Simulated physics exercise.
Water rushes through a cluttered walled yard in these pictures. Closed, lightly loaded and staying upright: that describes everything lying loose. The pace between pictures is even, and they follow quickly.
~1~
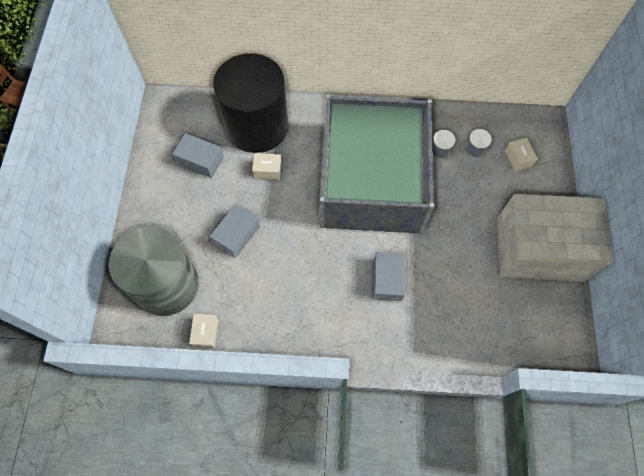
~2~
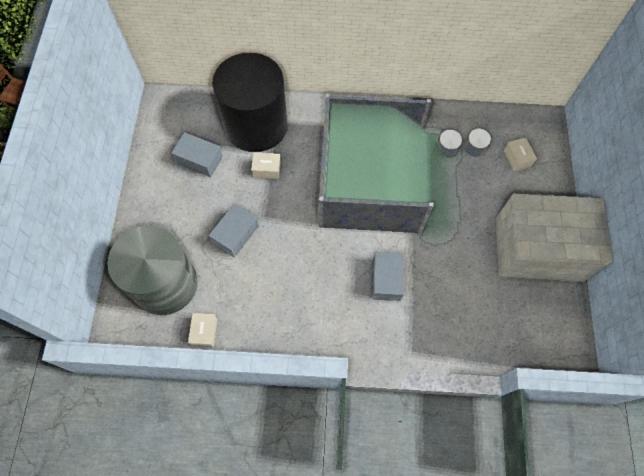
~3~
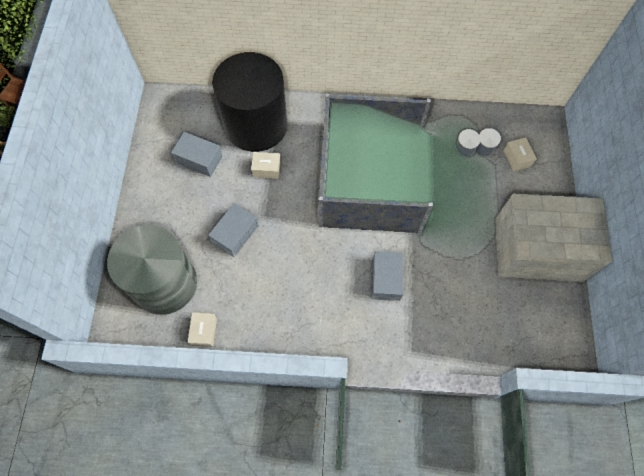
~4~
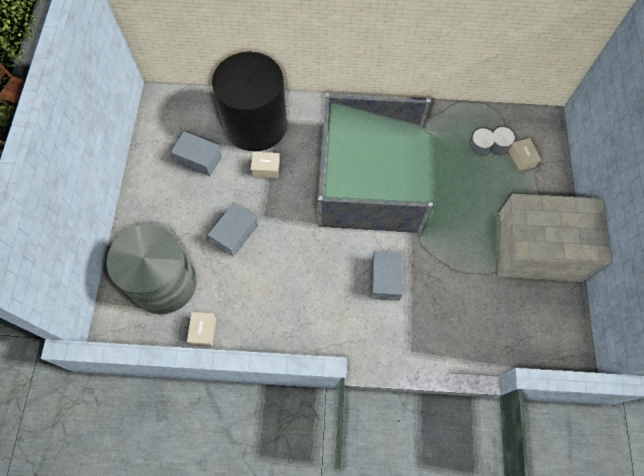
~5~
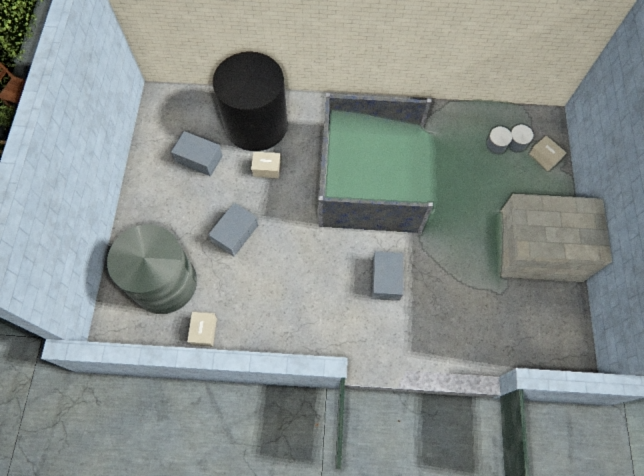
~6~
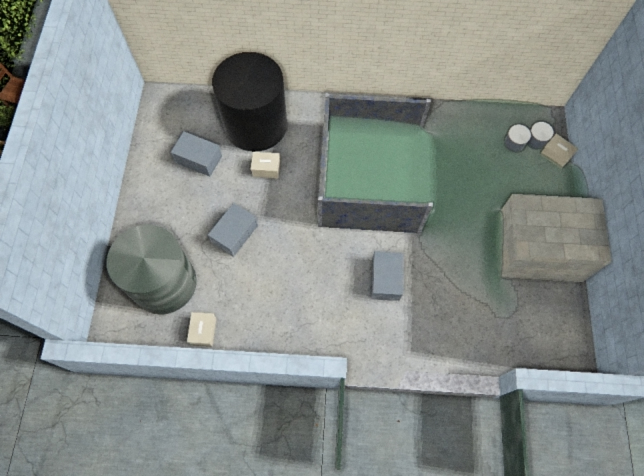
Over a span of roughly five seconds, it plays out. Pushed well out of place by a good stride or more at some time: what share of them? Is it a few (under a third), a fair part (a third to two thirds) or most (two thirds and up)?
A fair part.
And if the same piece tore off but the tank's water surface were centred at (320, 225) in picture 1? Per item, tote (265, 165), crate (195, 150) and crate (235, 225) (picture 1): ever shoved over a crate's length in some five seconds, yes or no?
Taking them in turn: Kept near its start; kept near its start; kept near its start.
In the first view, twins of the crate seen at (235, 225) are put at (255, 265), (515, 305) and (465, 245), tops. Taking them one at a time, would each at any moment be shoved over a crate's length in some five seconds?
Here's how it goes: Never gets far, sent far off, and lastly sent far off.
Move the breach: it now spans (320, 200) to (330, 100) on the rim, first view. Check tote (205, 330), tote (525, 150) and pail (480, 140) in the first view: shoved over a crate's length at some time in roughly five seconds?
Listed in turn, ends up that far off, never travels that far, never travels that far.
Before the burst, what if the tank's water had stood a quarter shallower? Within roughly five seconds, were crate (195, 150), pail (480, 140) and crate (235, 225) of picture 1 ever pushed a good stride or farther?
As asked: Fell short, went the distance, fell short.
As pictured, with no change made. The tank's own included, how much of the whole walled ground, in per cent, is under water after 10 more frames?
That works out to about 40 in a hundred.
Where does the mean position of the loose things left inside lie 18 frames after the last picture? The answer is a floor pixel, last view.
Roughly at (305, 194).
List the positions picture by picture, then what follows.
The first picture shows a pail at (444, 139), on the bottom; a pail at (481, 138), on the bottom; 0 of 8 have shifted.
The second picture shows a pail at (451, 139), on the bottom, close to its start; a pail at (480, 138), on the bottom; 1 of 8 have shifted.
The third picture shows a pail at (470, 138) rests on the ground, a stride from its start; a pail at (490, 137) rests on the ground, close to its start; 2 of 8 have shifted.
The fourth picture shows a pail at (484, 138) rests on the ground, a stride from its start; a pail at (504, 136) rests on the ground, a stride from its start; 3 of 8 have shifted.
The fifth picture shows a pail at (501, 136) floats, a stride from its start; a pail at (522, 134) rests on the ground, a stride from its start; 3 of 8 have shifted.
The sixth picture shows a pail at (520, 134), afloat, a stride from its start; a pail at (542, 131), on the bottom, a stride from its start; 3 of 8 have shifted.
A moment on, 3 of 8 are well off their spots; 3 afloat.
Next, 2 of 8 are well off their spots; 3 afloat.
Later, 2 of 8 are well off their spots; 3 afloat.
In the end, 4 of 8 are well off their spots, and 4 have been at some point; 3 afloat.
